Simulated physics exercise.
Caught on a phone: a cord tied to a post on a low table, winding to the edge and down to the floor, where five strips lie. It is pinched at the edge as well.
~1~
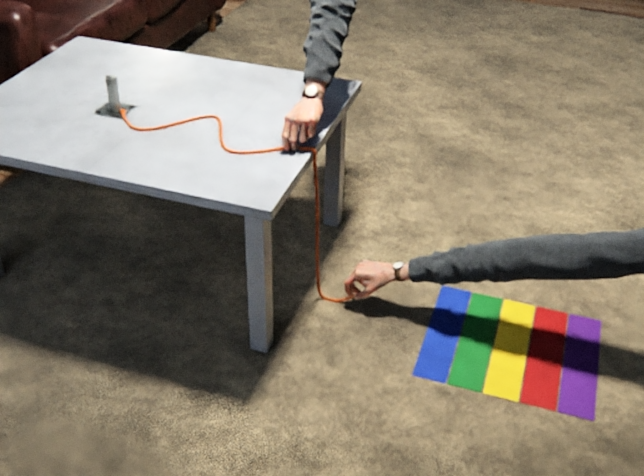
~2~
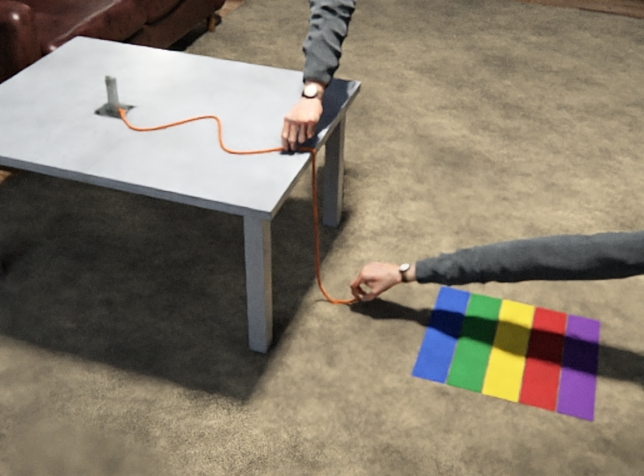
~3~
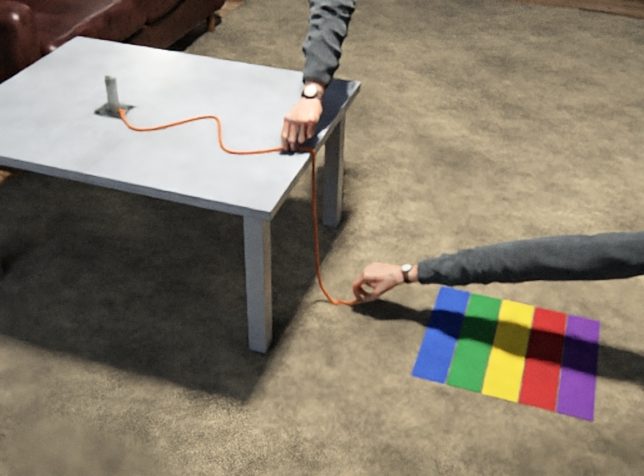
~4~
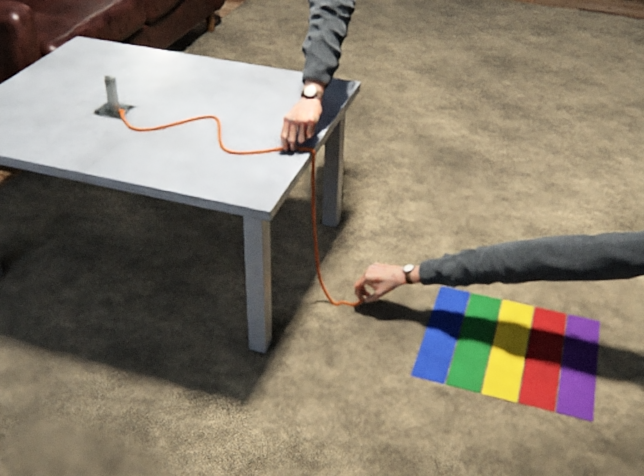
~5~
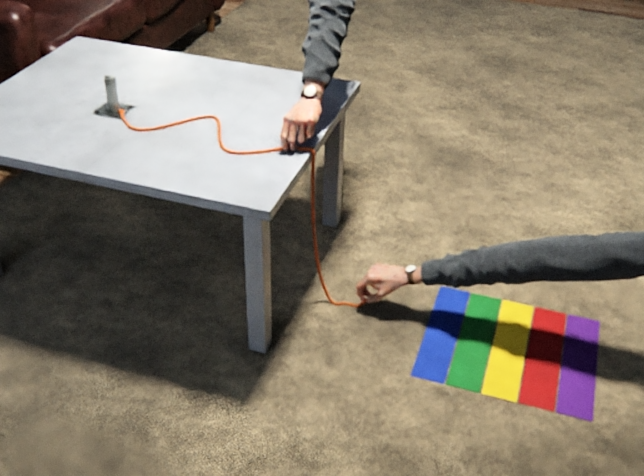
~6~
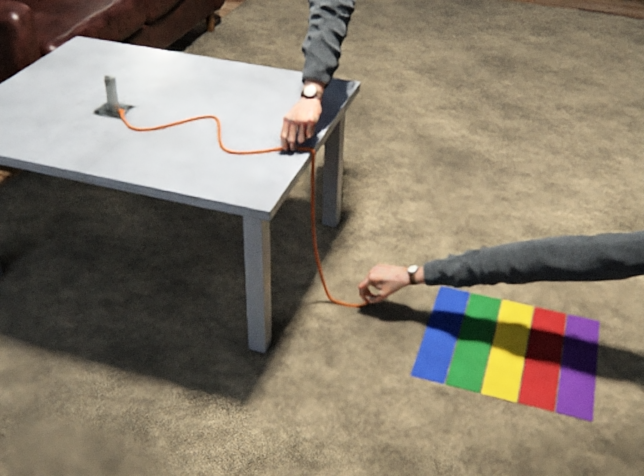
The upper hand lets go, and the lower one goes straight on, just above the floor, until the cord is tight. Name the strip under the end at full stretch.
The red one.
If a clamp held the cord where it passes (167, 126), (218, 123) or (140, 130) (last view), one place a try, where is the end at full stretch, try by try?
About (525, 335), (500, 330) and (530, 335).
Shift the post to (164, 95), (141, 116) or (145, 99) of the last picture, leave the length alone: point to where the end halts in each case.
Try by try, around (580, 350), (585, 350) and (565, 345).
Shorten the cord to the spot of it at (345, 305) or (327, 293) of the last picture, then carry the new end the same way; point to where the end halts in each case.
Near (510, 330) and (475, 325).
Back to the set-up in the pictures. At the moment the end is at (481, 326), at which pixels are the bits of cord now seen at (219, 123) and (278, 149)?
Near (248, 134) and (321, 188).
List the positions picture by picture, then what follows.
End (354, 295); blue (434, 362); green (469, 370); yellow (505, 379); red (540, 388); purple (577, 397), in the first picture.
End (360, 297); cord through (132, 128) (205, 117) (225, 149) (307, 149) (316, 215) (319, 280), in the second picture.
End (362, 298), in the third picture.
End (364, 298); cord through (132, 128) (205, 117) (225, 149) (307, 150) (314, 215) (320, 281), in the fourth picture.
End (366, 299), in the fifth picture.
End (368, 299); cord through (131, 128) (204, 117) (224, 149) (306, 149) (313, 215) (323, 281), in the sixth picture.
A little later, end near (481, 326); over green.
Next, end near (524, 335); over yellow.
When it is tight, end near (548, 341); over red. It halts on the red strip.
